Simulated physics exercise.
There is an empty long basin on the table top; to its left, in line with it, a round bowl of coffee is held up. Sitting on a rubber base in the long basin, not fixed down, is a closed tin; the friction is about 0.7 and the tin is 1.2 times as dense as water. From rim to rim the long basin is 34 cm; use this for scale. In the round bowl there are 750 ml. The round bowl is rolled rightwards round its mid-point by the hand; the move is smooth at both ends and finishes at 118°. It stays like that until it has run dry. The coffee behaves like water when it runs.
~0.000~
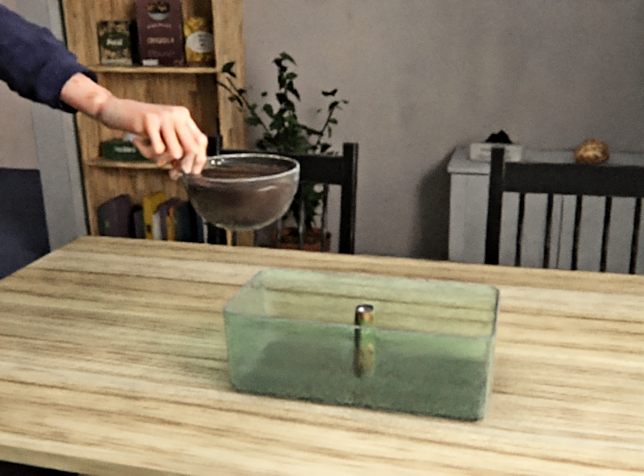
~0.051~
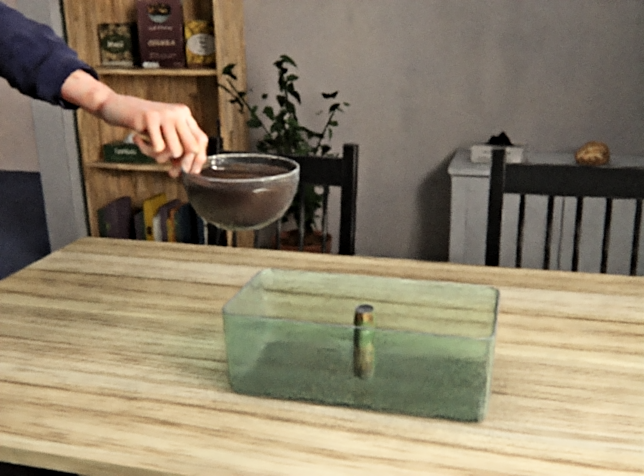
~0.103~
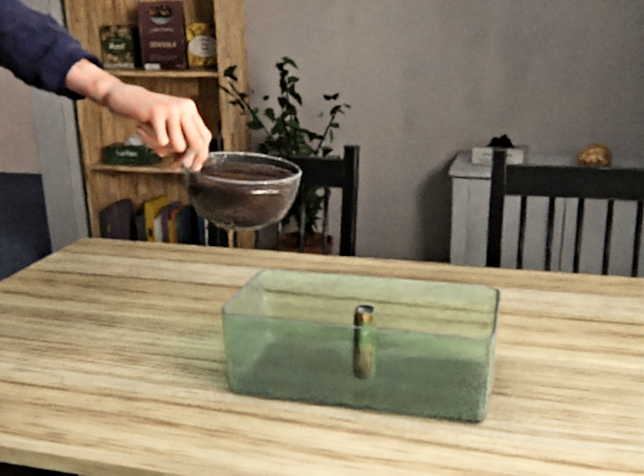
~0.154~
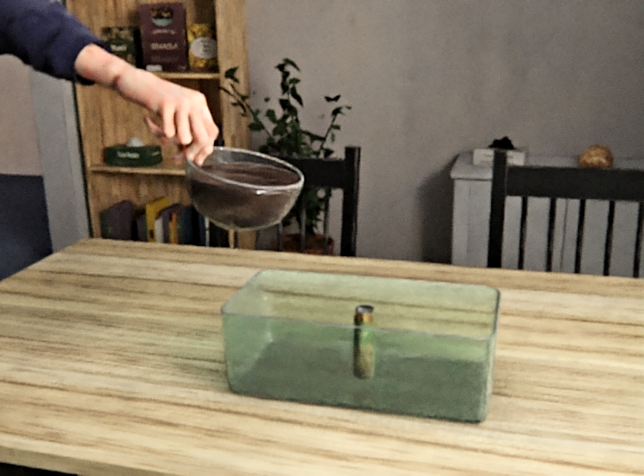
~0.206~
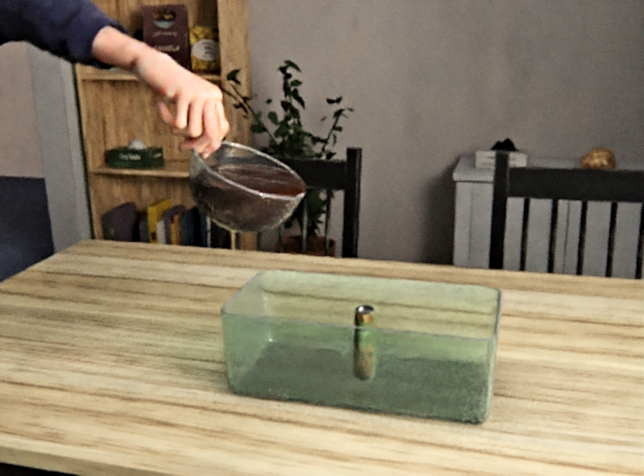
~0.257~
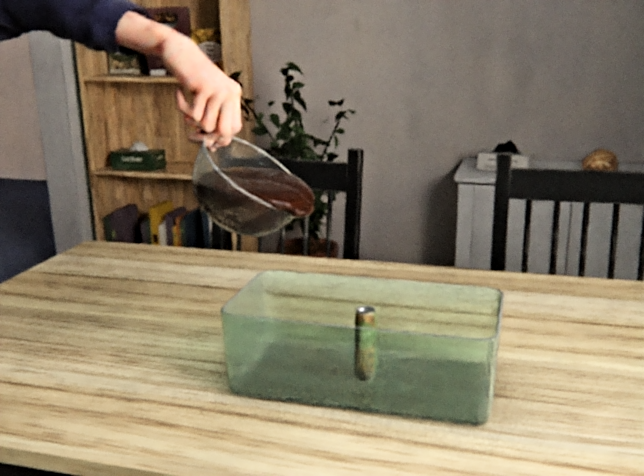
On a wooden table, a long greenish basin holds a small upright tin, while a hand on the left holds up a clear round bowl of dark liquid. The hand keeps the bowl nearly level at first, then rolls it rightwards, slightly and then more steeply, lowering its right rim.
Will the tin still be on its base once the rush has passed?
No, it gets tipped over.
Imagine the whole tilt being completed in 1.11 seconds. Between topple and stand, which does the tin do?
The tin stays on its base.
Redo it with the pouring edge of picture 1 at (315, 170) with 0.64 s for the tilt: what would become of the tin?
Result: Tin tipped over.
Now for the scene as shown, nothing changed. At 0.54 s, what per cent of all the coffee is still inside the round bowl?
Around 9 in a hundred.
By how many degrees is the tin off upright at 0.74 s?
I'd put it at close to 25 degrees off upright.
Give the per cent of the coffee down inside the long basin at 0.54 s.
About 62%.
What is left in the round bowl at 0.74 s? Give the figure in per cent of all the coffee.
What remains is about 0 percent of it all.
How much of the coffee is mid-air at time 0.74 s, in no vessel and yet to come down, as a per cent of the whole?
Some 1 % is up in the air.
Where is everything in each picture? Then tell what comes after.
In the first frame, it leans 0°; its right rim is at (296, 171); the coffee meets the walls at (193, 172) and (295, 177); the long basin's rim runs from (243, 290) to (497, 312); the tin's top is at (365, 311).
In the second frame, it leans 2°; its right rim is at (296, 172); the coffee meets the walls at (193, 172) and (294, 178).
In the third frame, it leans 6°; its right rim is at (297, 177); the coffee meets the walls at (194, 170) and (296, 181).
In the fourth frame, it leans 14°; its right rim is at (300, 184); the coffee meets the walls at (196, 169) and (299, 182).
In the fifth frame, it leans 24°; its right rim is at (301, 195); the coffee meets the walls at (199, 170) and (301, 190); 2 per cent is over the edge.
In the sixth frame, it leans 36°; its right rim is at (301, 208); the coffee meets the walls at (203, 174) and (298, 196); 9 per cent is over the edge.
After 0.54 s the tilt is 104° and 9 per cent is still to pour; the tin stands where it began.
After 0.74 s the tilt is 118° and 0 per cent is still to pour; the tin leans 23°.
After 0.96 s the tilt is 118° and 0 per cent is still to pour; the tin lies on its side.
After 1.19 s the tilt is 118° and 0 per cent is still to pour; the tin lies on its side.
In the end the tin lies on its side.
